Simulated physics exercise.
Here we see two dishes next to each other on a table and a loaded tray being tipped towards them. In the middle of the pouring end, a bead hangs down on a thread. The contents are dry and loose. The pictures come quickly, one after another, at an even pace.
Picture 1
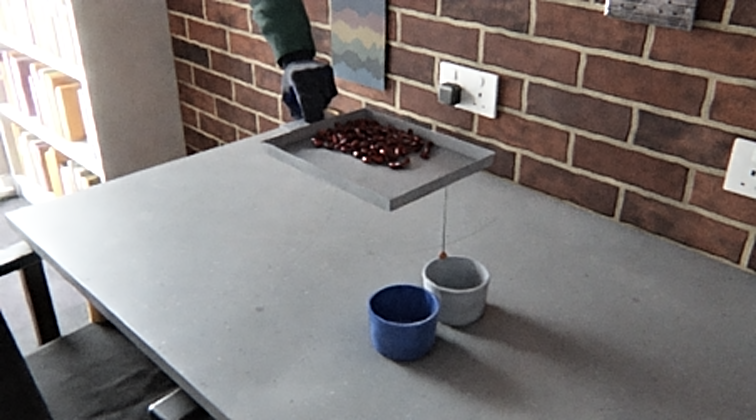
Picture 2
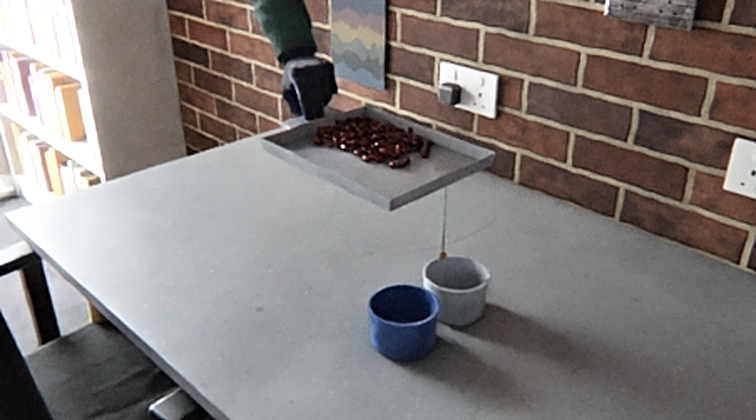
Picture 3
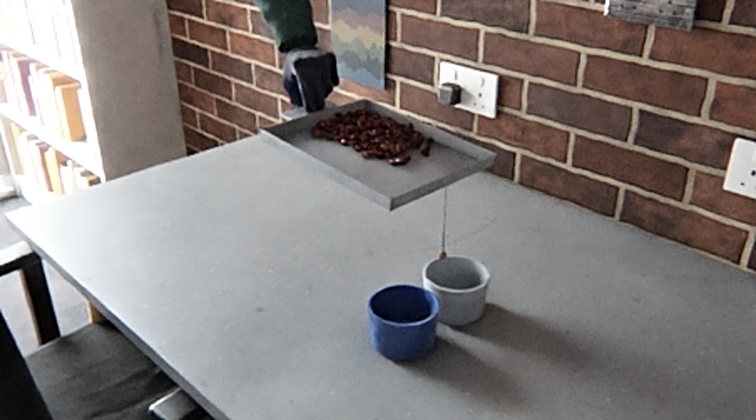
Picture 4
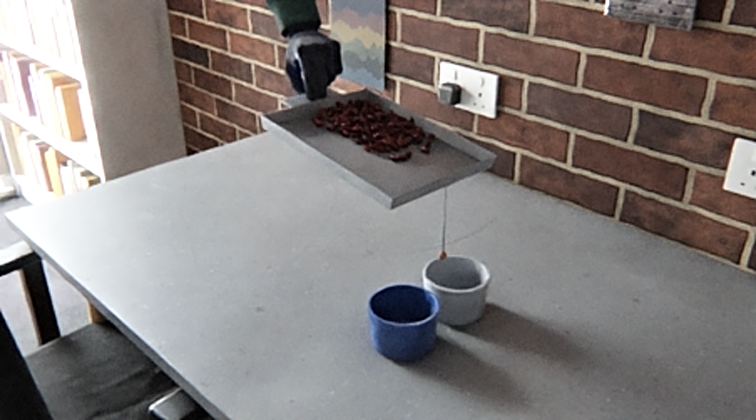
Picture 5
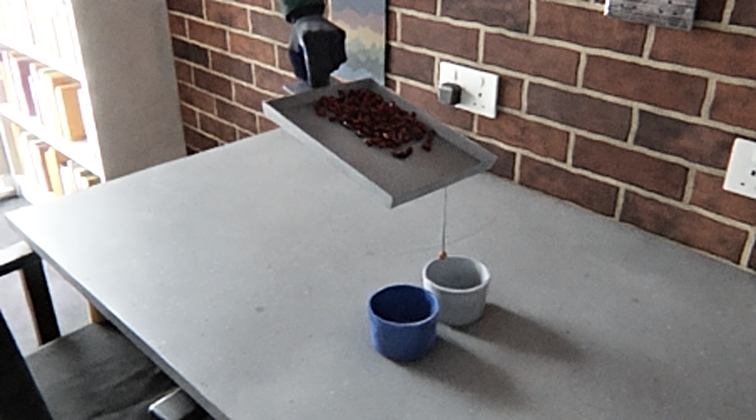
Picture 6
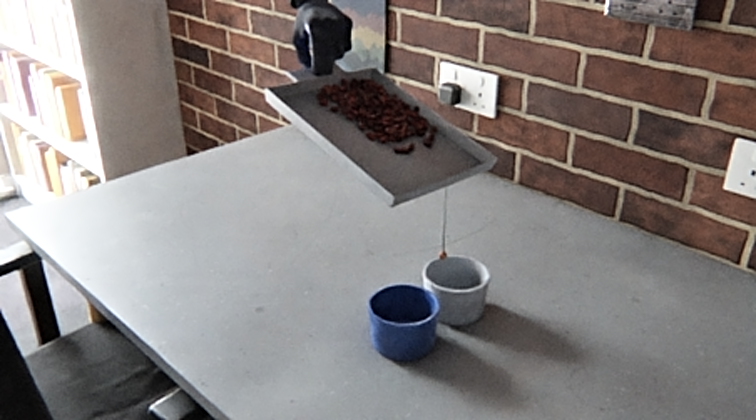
The clip opens on a gloved hand holding a nearly level grey tray of dark red beans above a grey table, with a blue dish and a pale grey dish below. The hand then rises, lifting the tray's far left end so it slants toward the right, while the beans stay bunched near the raised end.
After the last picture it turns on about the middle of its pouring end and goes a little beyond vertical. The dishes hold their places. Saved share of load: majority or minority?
Minority.
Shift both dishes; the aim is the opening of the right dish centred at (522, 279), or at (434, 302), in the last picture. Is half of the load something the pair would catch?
With the first shift the pair saves less than a half; with the second, less than a half.
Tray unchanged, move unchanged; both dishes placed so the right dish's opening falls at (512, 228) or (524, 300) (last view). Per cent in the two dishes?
Respectively 30 percent and 0 percent.
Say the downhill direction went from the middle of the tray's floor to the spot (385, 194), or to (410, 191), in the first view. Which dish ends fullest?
So, first the left-side one, then the left-side one.
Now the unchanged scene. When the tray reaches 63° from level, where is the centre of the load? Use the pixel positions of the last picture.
Near (461, 153).
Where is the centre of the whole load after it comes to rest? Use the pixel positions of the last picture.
I'd mark it at roughly (499, 299).
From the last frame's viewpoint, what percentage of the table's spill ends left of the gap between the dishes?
It comes to 0 per cent or so.
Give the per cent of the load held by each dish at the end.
About 0 % ends in the left dish and about 20 % in the right dish.
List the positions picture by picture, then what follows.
The first frame shows corners of the pouring end at (390, 198) and (492, 152), level; middle of the load at (370, 140), kidney beans; left dish at (429, 334); right dish at (481, 300); bead on its thread at (443, 255).
The second frame shows corners of the pouring end at (390, 198) and (492, 153), level; middle of the load at (370, 138).
The third frame shows corners of the pouring end at (391, 197) and (493, 154), tipped barely, lowest at the right corner; middle of the load at (370, 133).
The fourth frame shows corners of the pouring end at (392, 196) and (494, 155), tipped a little, lowest at the right corner; middle of the load at (371, 125).
The fifth frame shows corners of the pouring end at (394, 196) and (494, 156), tipped a little, lowest at the right corner; middle of the load at (373, 118).
The sixth frame shows corners of the pouring end at (395, 195) and (495, 158), tipped clearly, lowest at the right corner; middle of the load at (375, 111); left dish at (429, 334); right dish at (481, 300).
Soon, tray tipped steeply; nearly all on the tray; a small part in the air.
A while on, tray tipped past a quarter turn; most on the tray; a stray few in the left dish; a stray few in the right dish; a small part outside both; a stray few in the air.
Towards the end, tray tipped past a quarter turn; a stray few in the left dish; about a quarter in the right dish; most outside both.
Finally, tray tipped past a quarter turn; a stray few in the left dish; about a quarter in the right dish; most outside both.
